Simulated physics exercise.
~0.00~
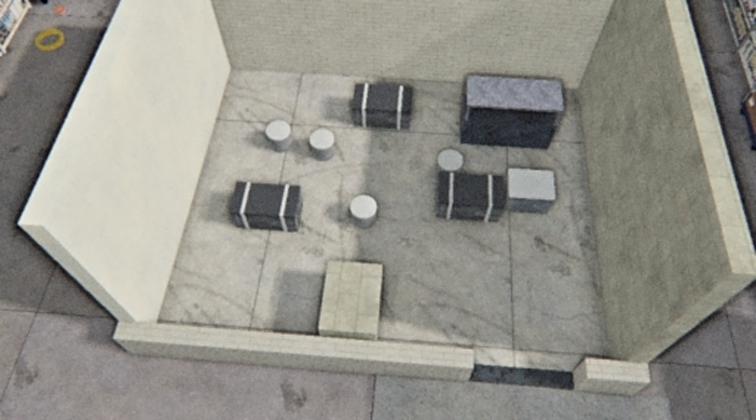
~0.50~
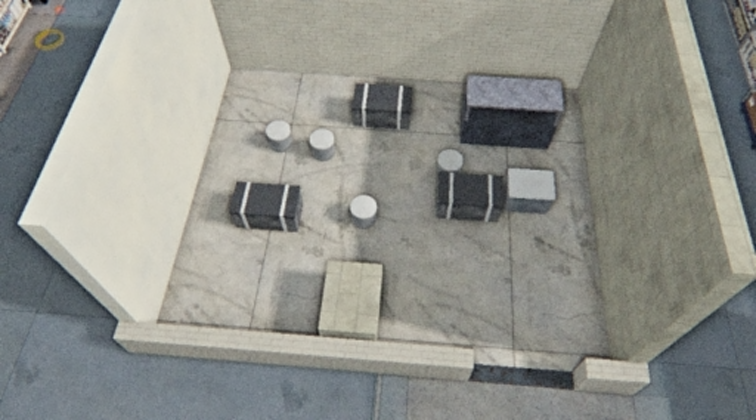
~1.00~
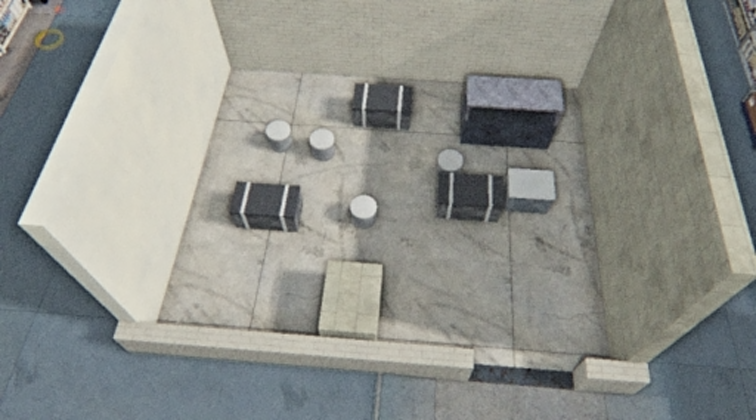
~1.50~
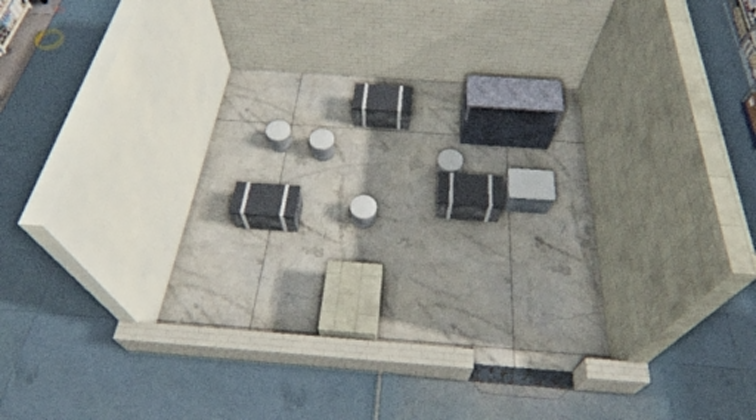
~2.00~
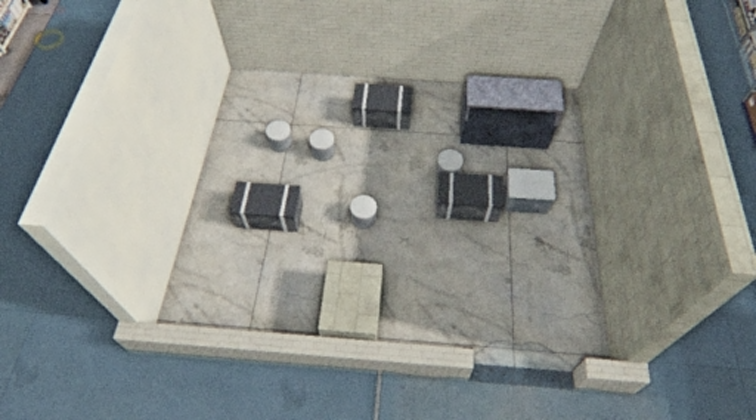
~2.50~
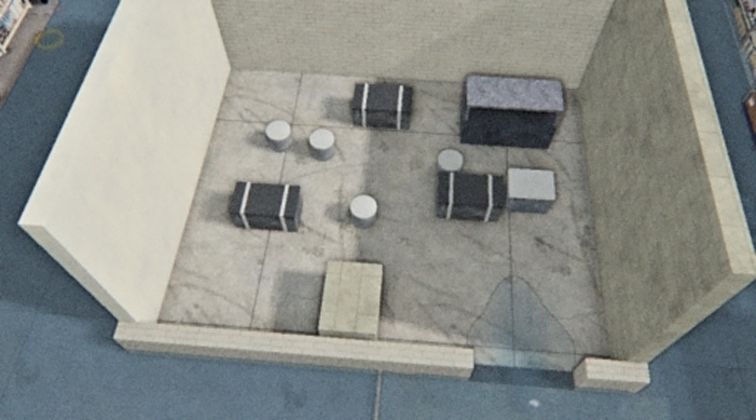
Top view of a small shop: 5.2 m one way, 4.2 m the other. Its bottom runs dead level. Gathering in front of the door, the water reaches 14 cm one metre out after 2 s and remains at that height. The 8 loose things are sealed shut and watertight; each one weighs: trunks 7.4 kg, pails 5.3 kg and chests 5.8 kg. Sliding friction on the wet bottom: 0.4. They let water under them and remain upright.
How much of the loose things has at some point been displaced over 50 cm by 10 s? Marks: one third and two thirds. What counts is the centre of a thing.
Most likely a middling share gets moved that far.
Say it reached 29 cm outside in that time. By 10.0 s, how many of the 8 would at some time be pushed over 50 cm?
In that case the number is 7.
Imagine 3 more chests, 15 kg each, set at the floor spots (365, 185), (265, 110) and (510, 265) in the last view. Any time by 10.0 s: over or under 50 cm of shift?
Result, in listed order: Not exceeded / not exceeded / exceeded.
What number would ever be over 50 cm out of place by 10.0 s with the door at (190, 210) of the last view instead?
Then 2.
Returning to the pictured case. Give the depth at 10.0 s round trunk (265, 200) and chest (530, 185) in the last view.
Close to 1 and 8 centimetres.
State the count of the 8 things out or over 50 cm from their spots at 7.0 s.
The count is 1.
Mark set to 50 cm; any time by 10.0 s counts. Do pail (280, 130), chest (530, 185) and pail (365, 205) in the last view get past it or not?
Order as asked - a smaller shift, a bigger shift, a smaller shift.
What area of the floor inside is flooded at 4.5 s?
Wet: Near 8.0 m2.
After 3.5 s 0 of 8 are over 50 cm from their spots; 0 afloat.
After 4.5 s 1 of 8 are over 50 cm from their spots; 1 afloat.
After 7.0 s 1 of 8 are over 50 cm from their spots; 2 afloat.
After 10.0 s 4 of 8 are over 50 cm from their spots, and 4 have been at some point; 3 afloat.
